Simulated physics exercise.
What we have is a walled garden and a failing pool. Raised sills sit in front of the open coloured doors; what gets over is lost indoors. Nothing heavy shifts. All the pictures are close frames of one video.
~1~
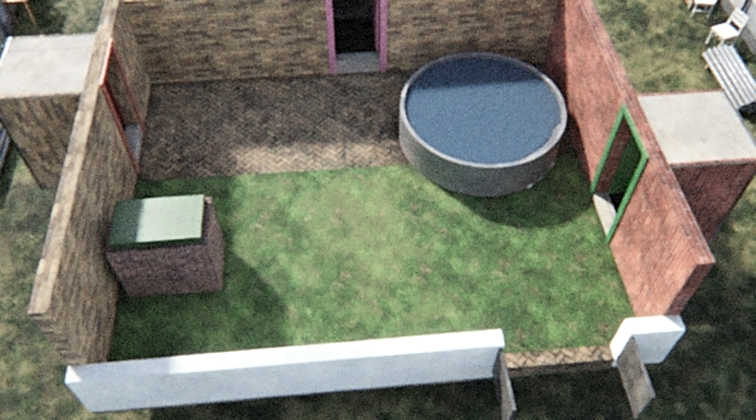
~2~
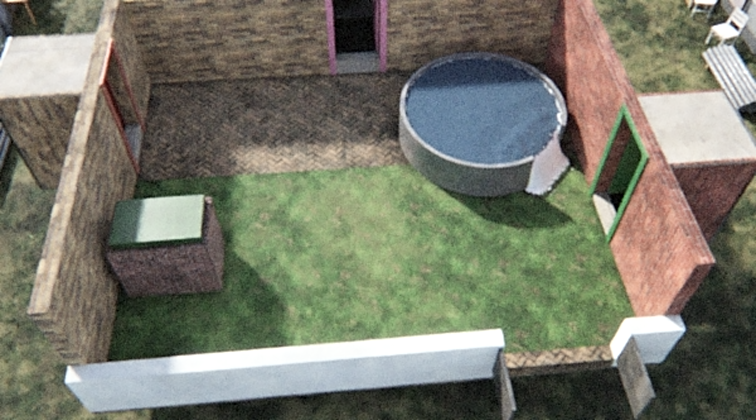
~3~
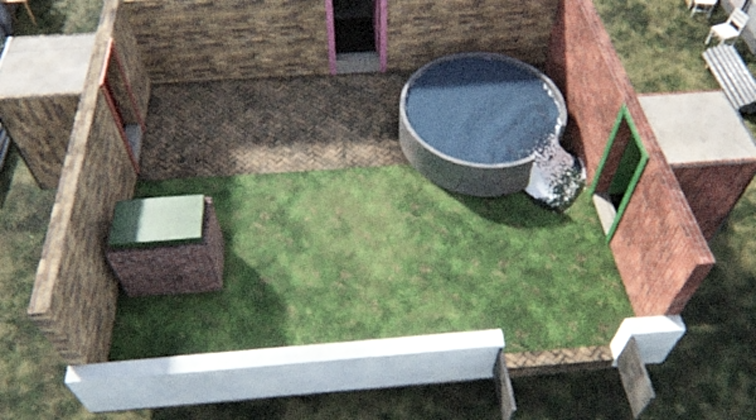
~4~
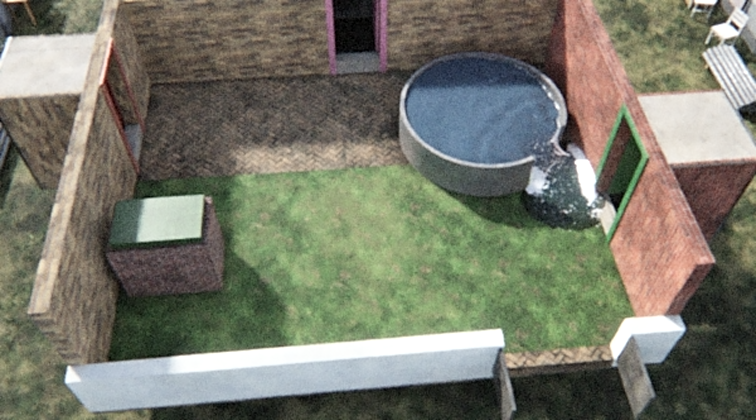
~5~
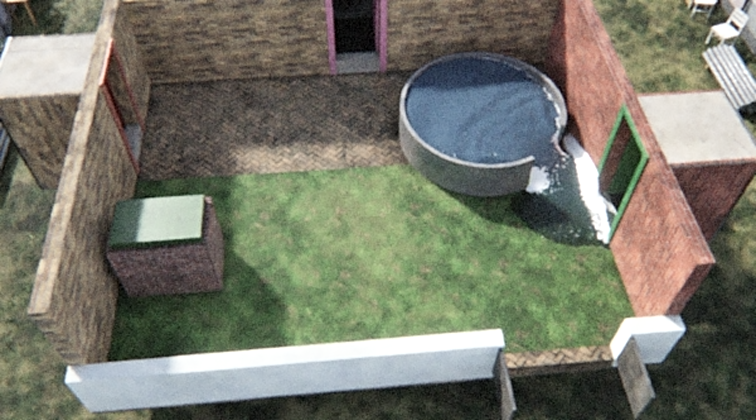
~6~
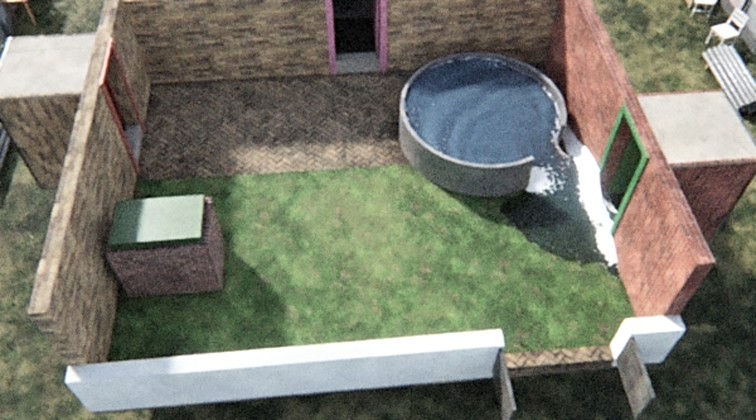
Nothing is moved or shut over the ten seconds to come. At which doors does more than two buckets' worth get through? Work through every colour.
In the end the pink door gets two buckets or fewer, the green door gets over two buckets, the red door gets two buckets or fewer.
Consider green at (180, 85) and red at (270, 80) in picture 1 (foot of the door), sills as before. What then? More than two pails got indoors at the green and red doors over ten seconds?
Then green door comes up short and red door comes up short.
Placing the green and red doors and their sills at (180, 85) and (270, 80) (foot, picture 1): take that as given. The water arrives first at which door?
First: The pink-painted one.
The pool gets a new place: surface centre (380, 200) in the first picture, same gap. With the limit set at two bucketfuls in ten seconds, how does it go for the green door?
The green door falls short.
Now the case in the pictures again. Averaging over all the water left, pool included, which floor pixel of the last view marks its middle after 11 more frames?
I'd put my finger on (503, 159).
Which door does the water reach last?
Observed: The red one.
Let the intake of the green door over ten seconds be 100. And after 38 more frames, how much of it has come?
Some 90 in a hundred.
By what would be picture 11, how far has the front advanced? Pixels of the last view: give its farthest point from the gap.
Somewhere close to (638, 342).
A moment on, water covers 10 % of the floor; the pink door not reached, the green door far over two buckets in, the red door not reached.
Next, water covers 20 % of the floor; the pink door not reached, the green door far over two buckets in, the red door not reached.
Then, water covers 25 % of the floor; the pink door not reached, the green door far over two buckets in, the red door not reached.
Later, water covers 50 % of the floor; the pink door wet at the sill, nothing in, the green door far over two buckets in, the red door not reached.
In the end, water covers 85 % of the floor; the pink door wet at the sill, nothing in, the green door far over two buckets in, the red door wet at the sill, nothing in.
